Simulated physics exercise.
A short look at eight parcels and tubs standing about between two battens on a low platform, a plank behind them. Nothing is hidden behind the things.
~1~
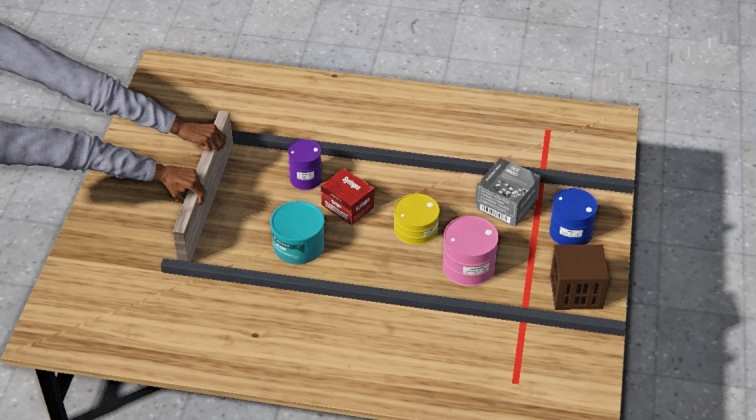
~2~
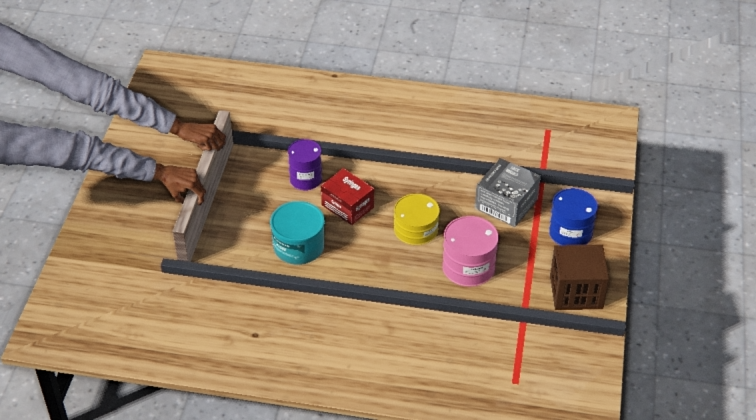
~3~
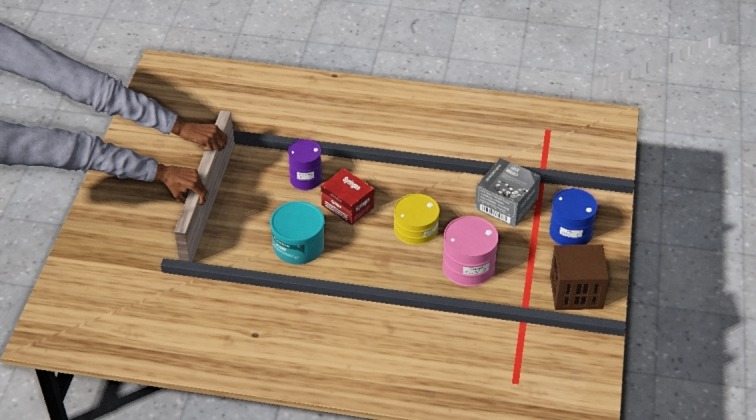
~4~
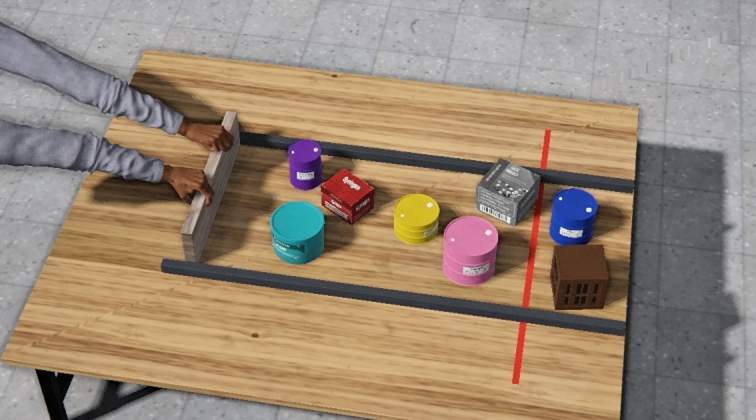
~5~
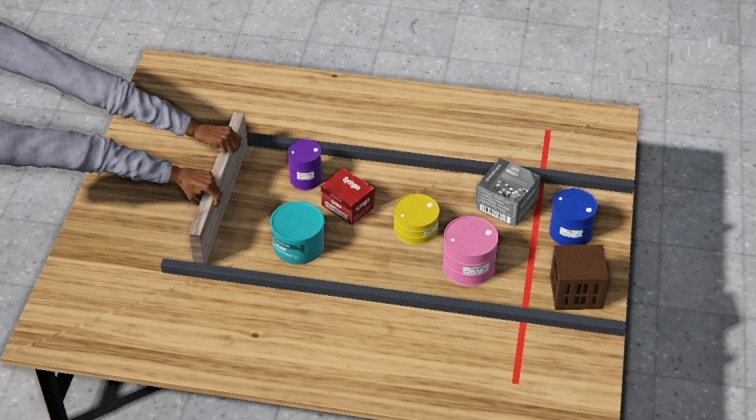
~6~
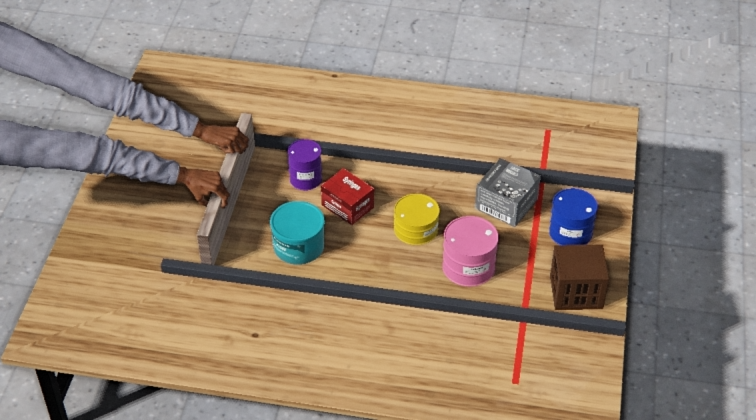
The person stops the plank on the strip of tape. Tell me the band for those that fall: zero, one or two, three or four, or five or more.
The number that fall off is one or two.
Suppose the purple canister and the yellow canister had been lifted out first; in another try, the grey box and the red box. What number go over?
1 in the first case, 1 in the second.
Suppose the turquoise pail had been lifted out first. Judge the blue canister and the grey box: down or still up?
The blue canister falls, the grey box survives.
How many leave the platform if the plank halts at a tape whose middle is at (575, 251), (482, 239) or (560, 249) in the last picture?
It would be 5, 0 and 3.
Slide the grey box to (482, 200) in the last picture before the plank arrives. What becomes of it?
The grey box does not fall.
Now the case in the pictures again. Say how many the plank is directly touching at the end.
It touches 3.
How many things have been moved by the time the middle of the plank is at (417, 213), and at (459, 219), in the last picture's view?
5 and 7.
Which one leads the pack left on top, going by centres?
It is the pink canister.
Early on, none off yet; brown crate at rest near (579, 277); blue canister at rest near (573, 218); grey box at rest near (508, 192).
Finally, the number that fall off is one or two; lost, blue canister and brown crate.
